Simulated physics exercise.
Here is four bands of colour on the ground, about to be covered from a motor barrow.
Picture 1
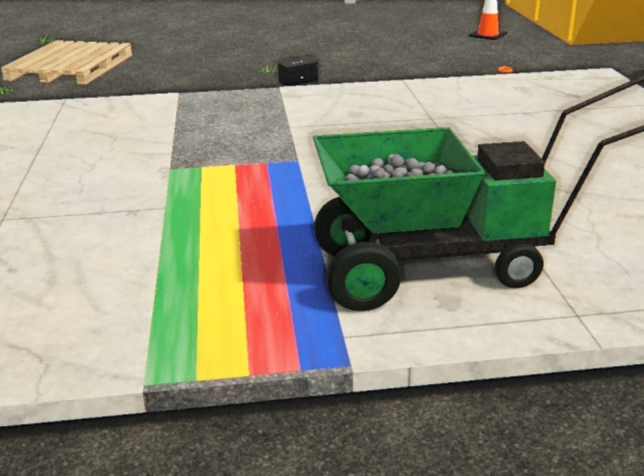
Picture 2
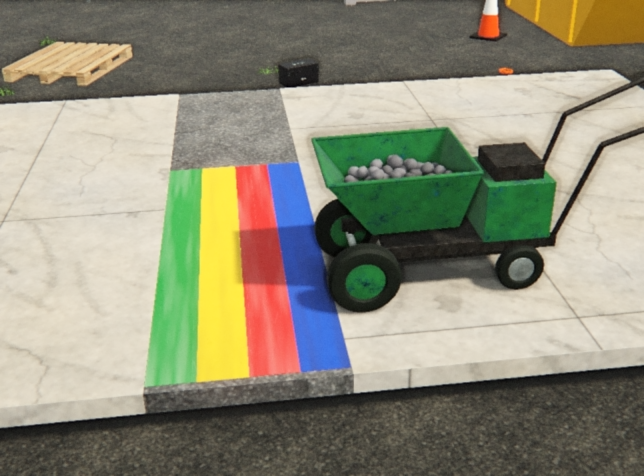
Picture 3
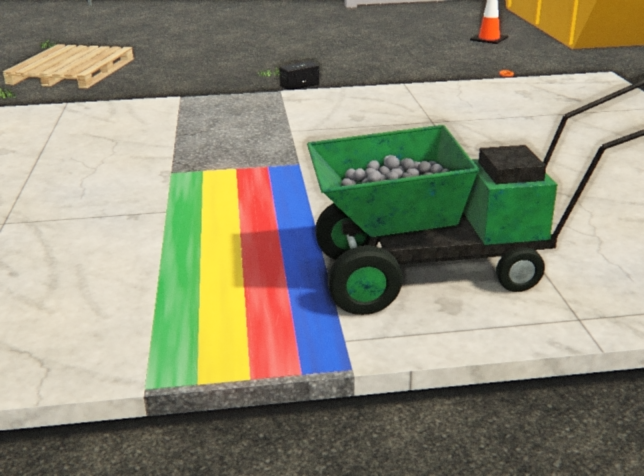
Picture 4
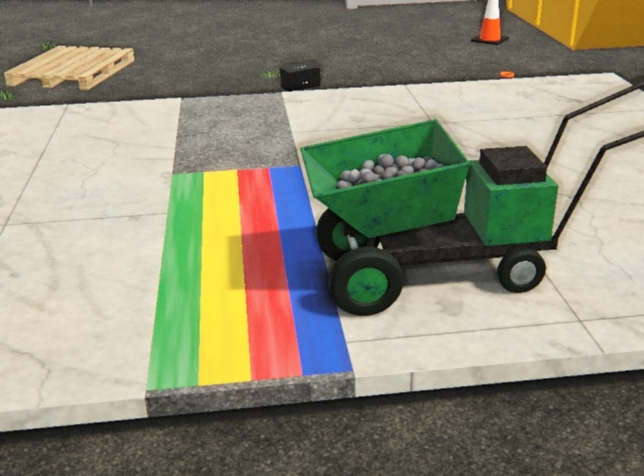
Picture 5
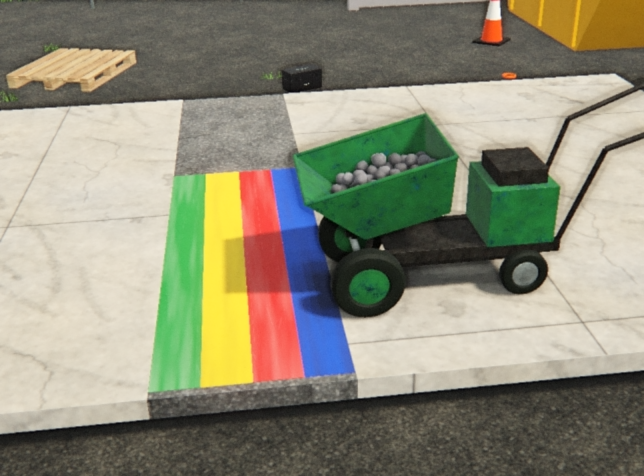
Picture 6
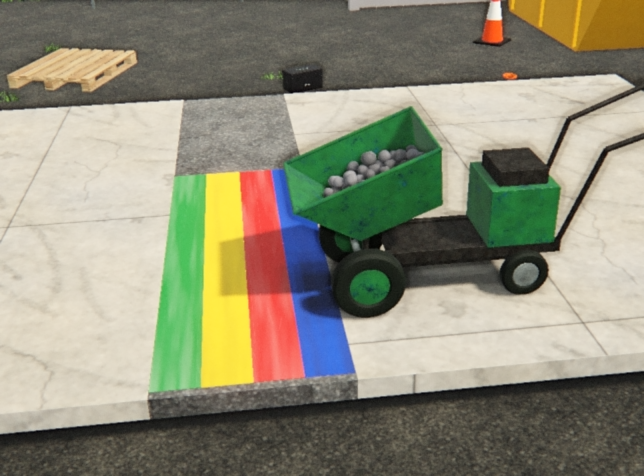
A green motor barrow gradually tilts its skip of round grey cobbles toward the left.
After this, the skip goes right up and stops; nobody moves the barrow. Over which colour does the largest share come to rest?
Most lies over the yellow band.
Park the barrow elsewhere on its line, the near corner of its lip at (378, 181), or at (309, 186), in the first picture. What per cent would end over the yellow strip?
About 20 and 40 per cent.
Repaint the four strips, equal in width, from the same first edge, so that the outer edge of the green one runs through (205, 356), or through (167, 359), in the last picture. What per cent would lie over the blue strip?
First some 0, then 0 per cent.
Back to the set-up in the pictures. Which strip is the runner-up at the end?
Second comes the green one.
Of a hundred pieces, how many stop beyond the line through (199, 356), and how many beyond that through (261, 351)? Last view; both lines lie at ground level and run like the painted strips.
About 20 and 80 per cent.
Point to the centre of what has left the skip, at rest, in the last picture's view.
Close to (220, 292).
Shortly afterwards, skip tipped steeply; the whole lot in the skip.
Next, skip tipped right over; all but a few in the skip; only a few over the red strip; a little over the yellow strip.
Some moments later, skip tipped right over; near a quarter in the skip; a little over the red strip; near half over the yellow strip; near a quarter over the green strip; only a few off the paint.
In the end, skip tipped right over; near a quarter in the skip; none at all over the blue strip; a little over the red strip; near half over the yellow strip; near a quarter over the green strip; only a few off the paint.
